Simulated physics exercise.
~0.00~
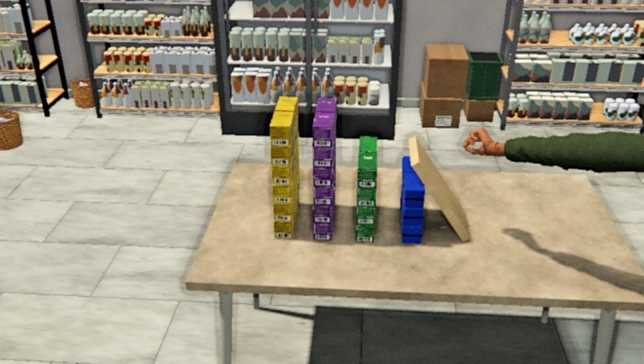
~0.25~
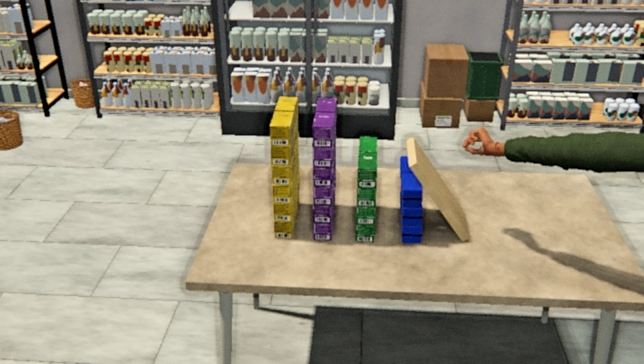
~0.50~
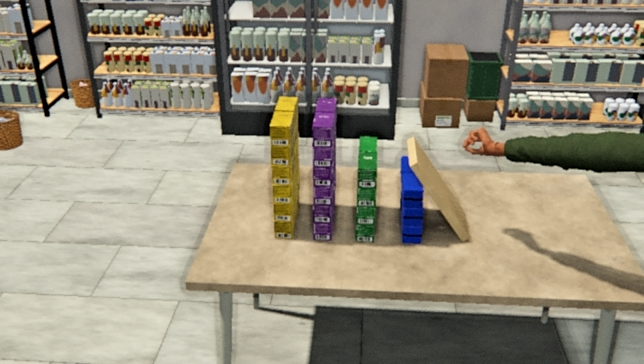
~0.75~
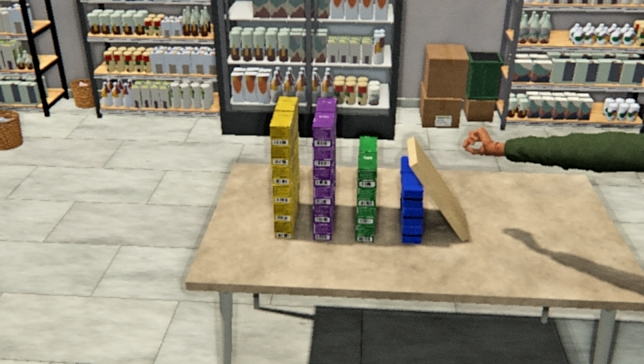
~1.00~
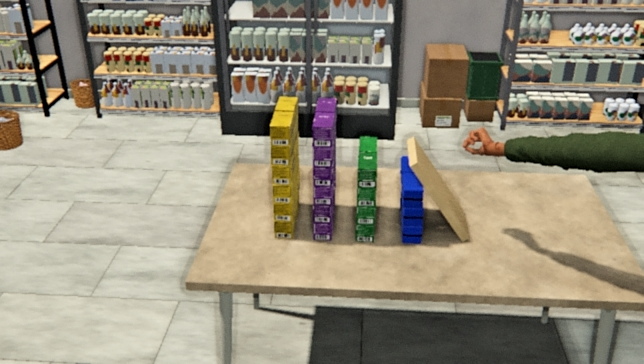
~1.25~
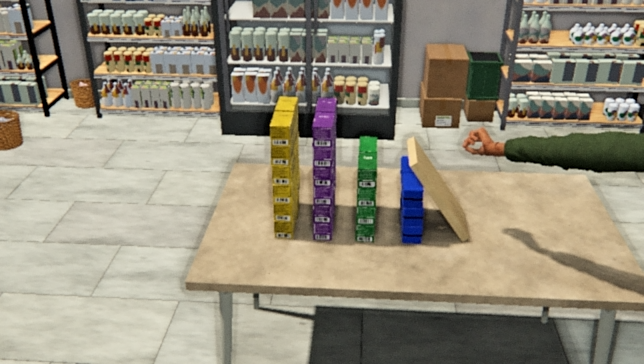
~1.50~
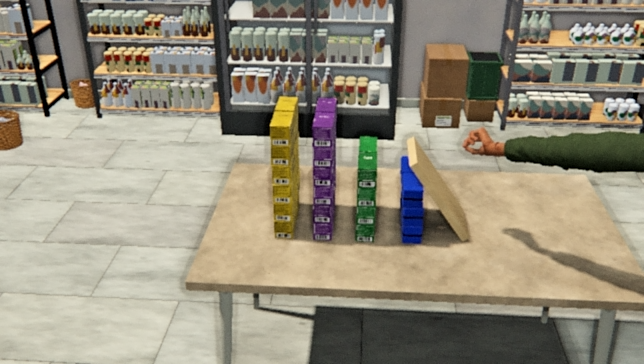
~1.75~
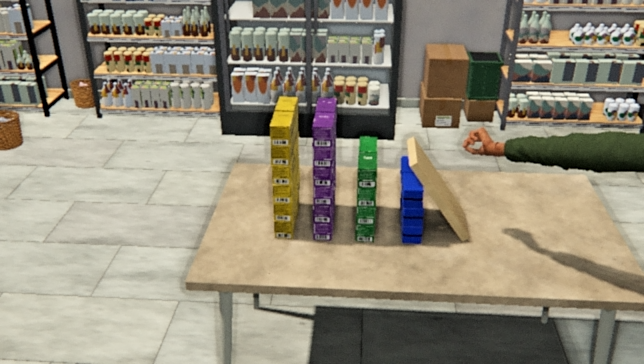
In the video, a tan board leans against the blue stack at the right of a row of yellow, purple, green and blue packet stacks on a table, while an outstretched arm stays still nearby; the board barely shifts, and every stack remains standing.
